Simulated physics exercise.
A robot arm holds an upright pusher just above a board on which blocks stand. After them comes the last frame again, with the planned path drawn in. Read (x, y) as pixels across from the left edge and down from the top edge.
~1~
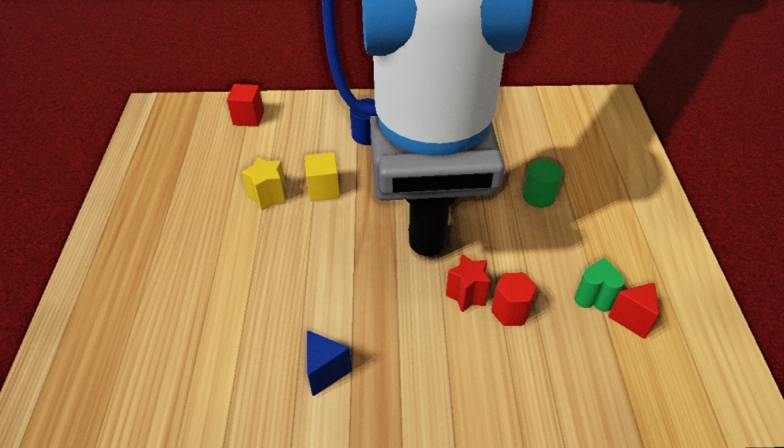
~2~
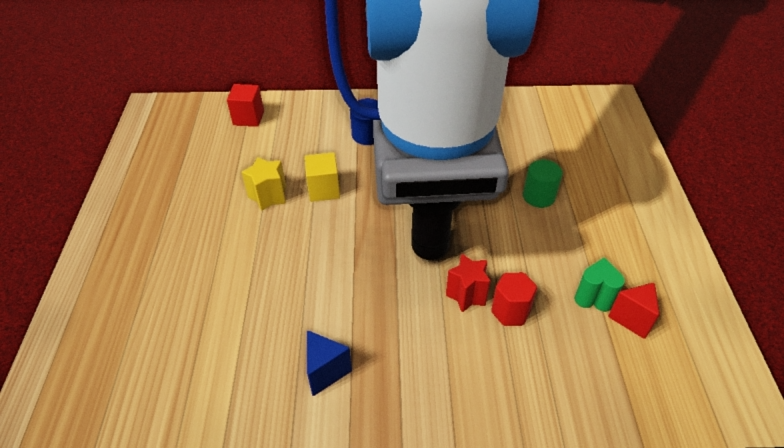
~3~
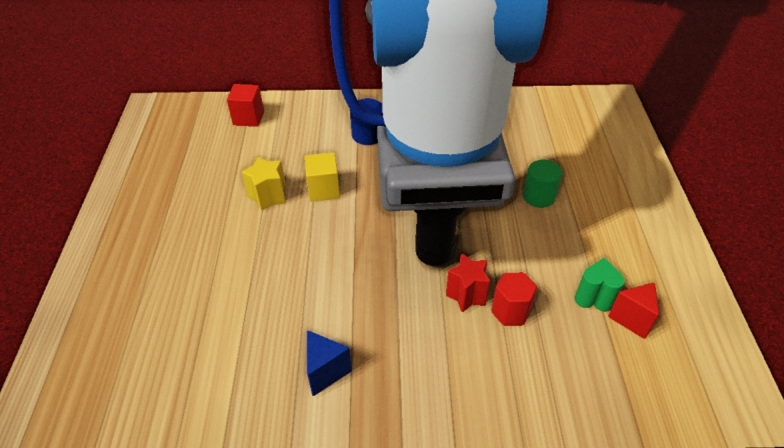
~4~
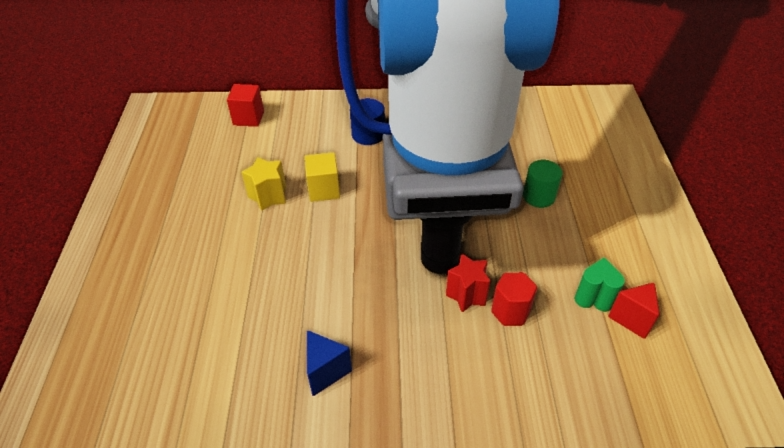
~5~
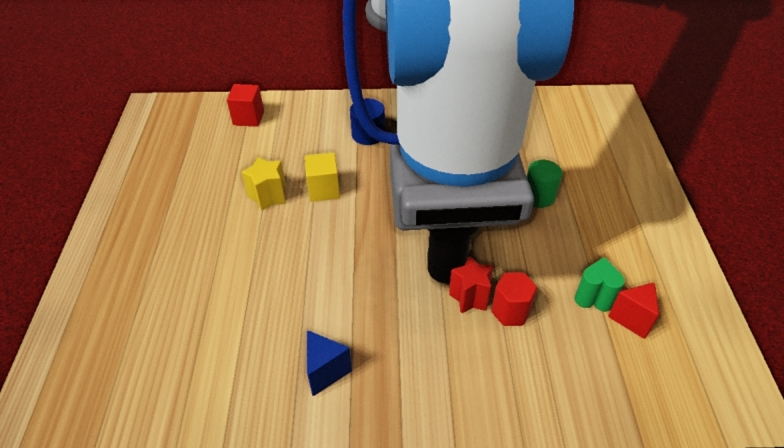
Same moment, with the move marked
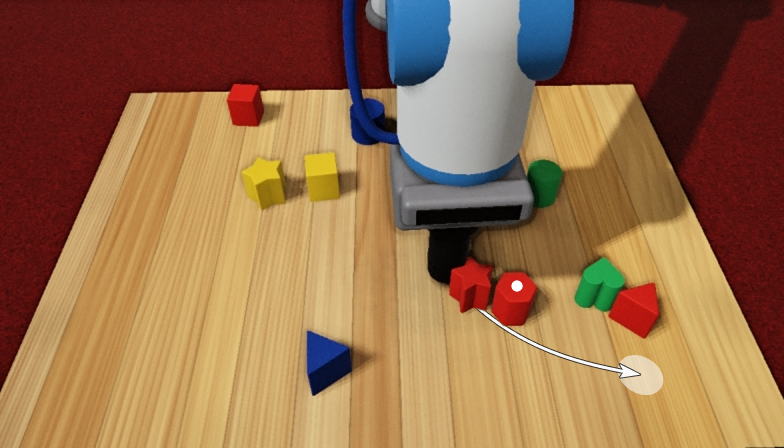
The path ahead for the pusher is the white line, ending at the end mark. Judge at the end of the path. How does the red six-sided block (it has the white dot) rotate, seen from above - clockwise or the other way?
Looking from above, the answer is counterclockwise.
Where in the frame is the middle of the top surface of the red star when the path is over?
It should be at (609, 378) by then.
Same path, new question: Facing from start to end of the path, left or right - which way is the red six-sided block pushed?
Answer: Leftward.
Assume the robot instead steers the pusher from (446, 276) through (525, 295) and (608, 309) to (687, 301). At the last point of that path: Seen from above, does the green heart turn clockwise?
I'd say no.
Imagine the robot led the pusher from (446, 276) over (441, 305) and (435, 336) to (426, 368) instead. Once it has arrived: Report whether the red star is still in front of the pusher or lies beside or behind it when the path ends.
The pusher no longer has it in front.
Drawn move, from (446, 276) over (495, 321) and (562, 356) to (640, 375); the dot is on the red six-sided block.
On the path given first. One third of the way, pusher (497, 315); red star (530, 321); red six-sided block (571, 313), turned 50° anticlockwise.
Two thirds of the way, pusher (565, 349); red star (592, 366), turned 25° clockwise; red six-sided block (606, 316), turned 110° anticlockwise.
At the end, pusher (644, 368); red star (609, 378), turned 70° clockwise; red six-sided block (634, 312), turned 165° anticlockwise; green heart still; red triangle (648, 290).
